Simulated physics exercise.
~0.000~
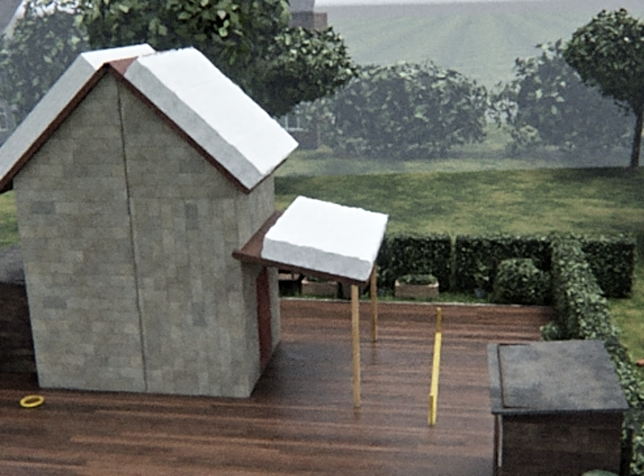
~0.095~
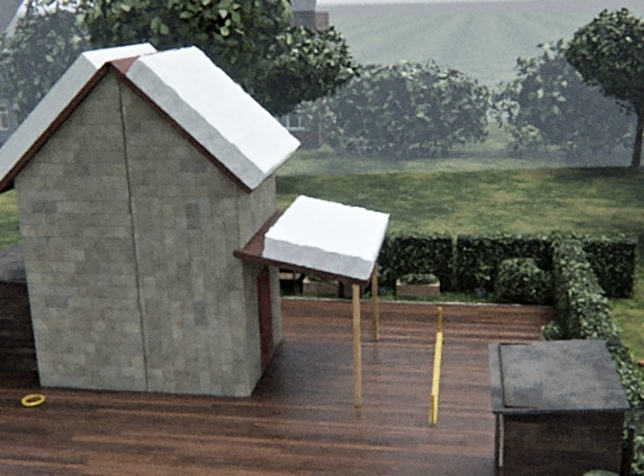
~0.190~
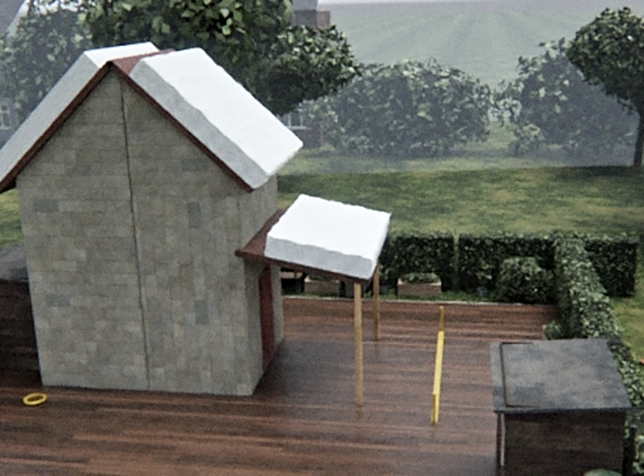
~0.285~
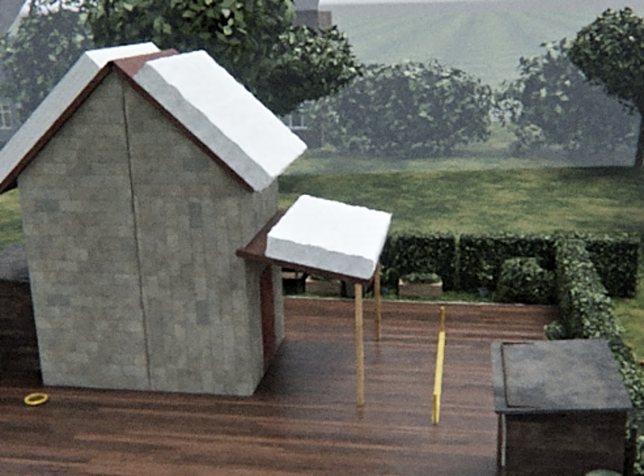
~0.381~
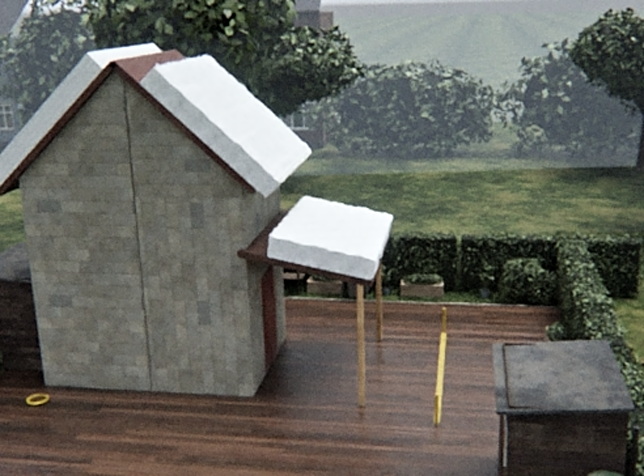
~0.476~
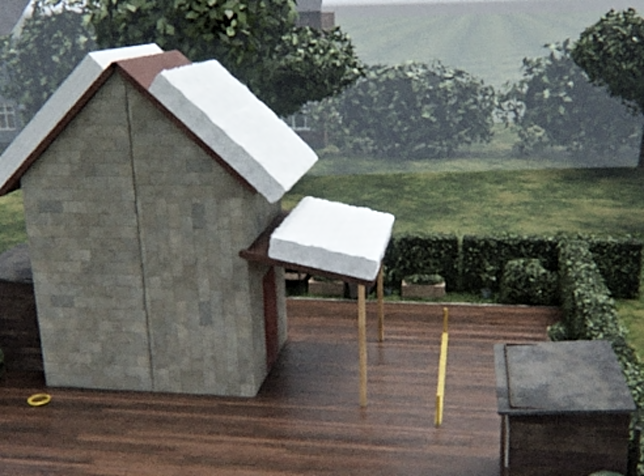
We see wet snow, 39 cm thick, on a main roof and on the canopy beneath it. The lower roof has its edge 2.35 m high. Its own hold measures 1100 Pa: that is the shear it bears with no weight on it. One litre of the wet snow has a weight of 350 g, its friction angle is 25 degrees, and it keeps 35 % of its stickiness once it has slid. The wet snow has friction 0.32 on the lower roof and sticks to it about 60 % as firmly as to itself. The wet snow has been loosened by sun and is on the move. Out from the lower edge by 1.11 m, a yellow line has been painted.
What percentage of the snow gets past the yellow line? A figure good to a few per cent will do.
I would put it near 21 percent.
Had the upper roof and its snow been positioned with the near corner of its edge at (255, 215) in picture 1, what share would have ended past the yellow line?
Then about 1 %.
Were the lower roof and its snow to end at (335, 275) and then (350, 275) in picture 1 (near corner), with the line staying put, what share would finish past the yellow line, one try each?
I'd expect around 35 percent the first time and around 30 percent the second.
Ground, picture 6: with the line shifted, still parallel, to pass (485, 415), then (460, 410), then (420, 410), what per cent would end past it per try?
First try 8 per cent, second 14 per cent, third 30 per cent.
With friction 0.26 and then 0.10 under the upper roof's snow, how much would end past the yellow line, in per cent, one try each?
Roughly 35 per cent first, roughly 40 per cent second.
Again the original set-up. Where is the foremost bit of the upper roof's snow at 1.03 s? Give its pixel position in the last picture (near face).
Near (331, 236).
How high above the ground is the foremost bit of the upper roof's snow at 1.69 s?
Height: Approx. 2.0 m.
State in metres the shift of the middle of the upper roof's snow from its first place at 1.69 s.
3.0 m.
By 1.03 s, none is below the lower edge and 0 % is past the line.
By 1.69 s, none is below the lower edge and 0 % is past the line.
By 2.34 s, 35 % is below the lower edge and 16 % is past the line.
By 3.00 s, 47 % is below the lower edge and 20 % is past the line.
By 4.00 s, at the end, 47 % is below the lower edge and 21 % is past the line.
